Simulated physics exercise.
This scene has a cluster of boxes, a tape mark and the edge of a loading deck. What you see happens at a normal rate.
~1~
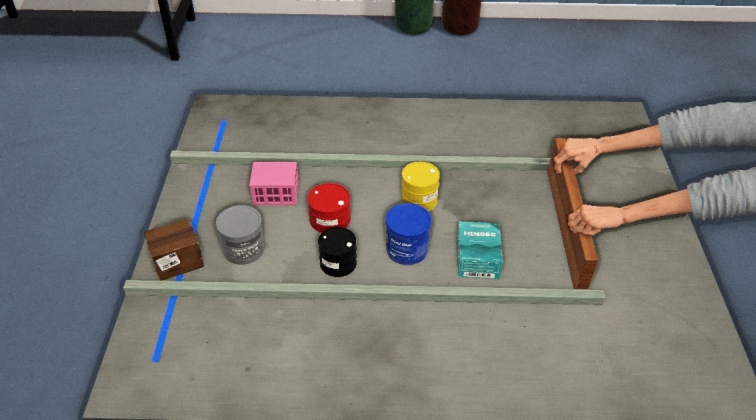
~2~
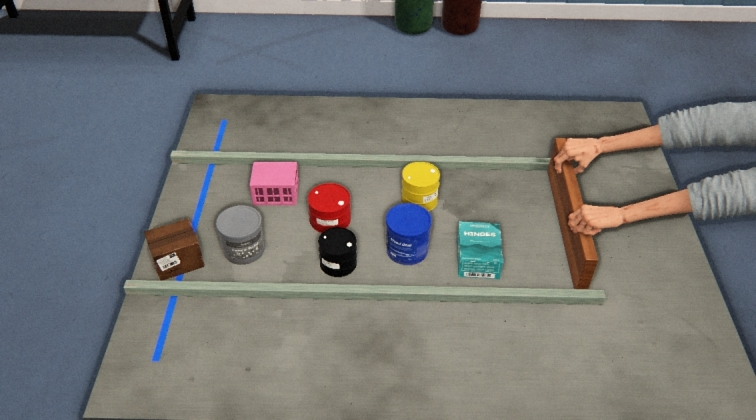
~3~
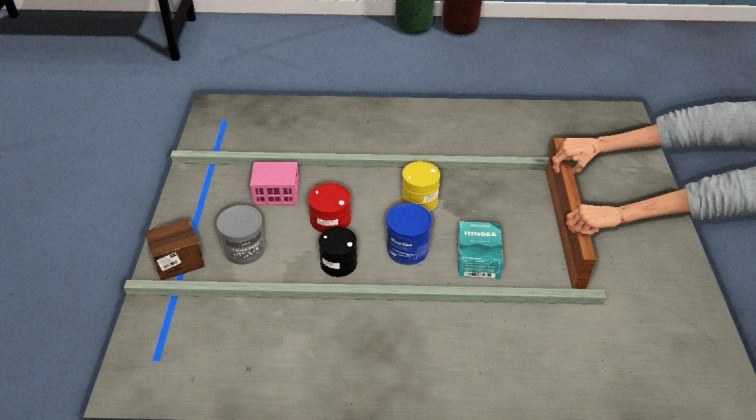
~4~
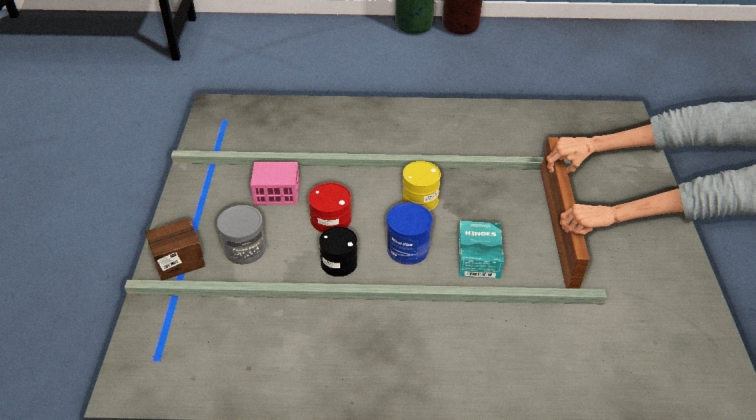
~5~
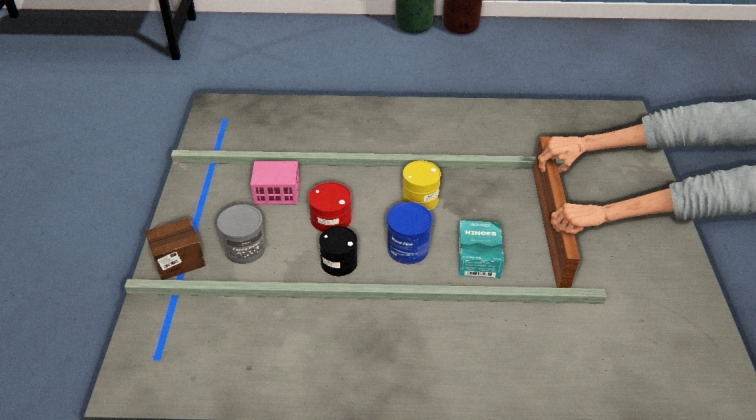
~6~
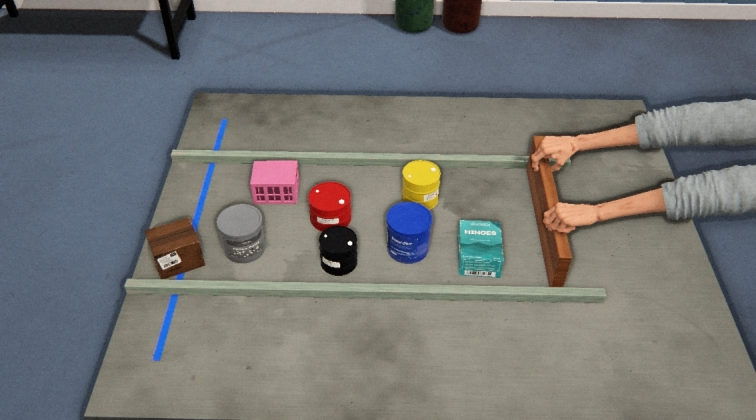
Two hands in grey sleeves grip an upright brown plank at the right of a grey board on a blue floor, seen from above at an angle. Between two pale green rails sit a turquoise box, blue, yellow, red, black and grey containers, a pink crate, and a brown parcel by blue tape at left. The hands slide the plank slightly left, while the objects and view stay still.
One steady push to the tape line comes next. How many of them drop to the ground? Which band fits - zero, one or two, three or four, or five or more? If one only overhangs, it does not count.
The band that fits is five or more.
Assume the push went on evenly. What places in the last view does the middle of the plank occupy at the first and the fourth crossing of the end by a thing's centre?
For the first, roughly (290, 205); for the next, roughly (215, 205).
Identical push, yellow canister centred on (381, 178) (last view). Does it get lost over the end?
Started there, the object is not lost.
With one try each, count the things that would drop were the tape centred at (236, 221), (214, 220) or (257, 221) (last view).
The counts come to 2, then 2, then 1.
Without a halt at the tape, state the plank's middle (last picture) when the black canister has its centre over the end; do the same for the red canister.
Its middle is about (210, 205) and about (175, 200).
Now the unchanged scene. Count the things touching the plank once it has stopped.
Contact count: 3.
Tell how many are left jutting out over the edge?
The count is 0.
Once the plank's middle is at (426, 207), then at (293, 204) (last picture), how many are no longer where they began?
I get 4 at the one place and 8 at the other.
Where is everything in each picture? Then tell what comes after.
In the first frame, brown parcel (174, 249); grey pail (241, 235); pink crate (275, 184); plank (570, 211); tape (195, 221).
In the second frame, grey pail (241, 235); red canister (330, 208).
In the third frame, pink crate (275, 183); turquoise box (480, 250).
In the fourth frame, brown parcel (176, 249); plank (562, 210).
In the fifth frame, grey pail (242, 235); blue pail (409, 234).
In the sixth frame, brown parcel (175, 248); grey pail (242, 234); pink crate (275, 182); plank (547, 209); tape (196, 220).
A little later, none off yet; brown parcel at rest near (175, 248); grey pail at rest near (242, 234); pink crate at rest near (275, 182).
Next, none off yet; brown parcel at rest near (175, 248); grey pail moving near (240, 234); pink crate at rest near (275, 182).
Later still, one off so far; brown parcel tilted well over near (107, 283); grey pail shifted well along near (149, 234); pink crate shifted about its own width near (208, 181).
When it is over, the number that fall off is five or more; down, blue pail, black canister, pink crate, grey pail and brown parcel.
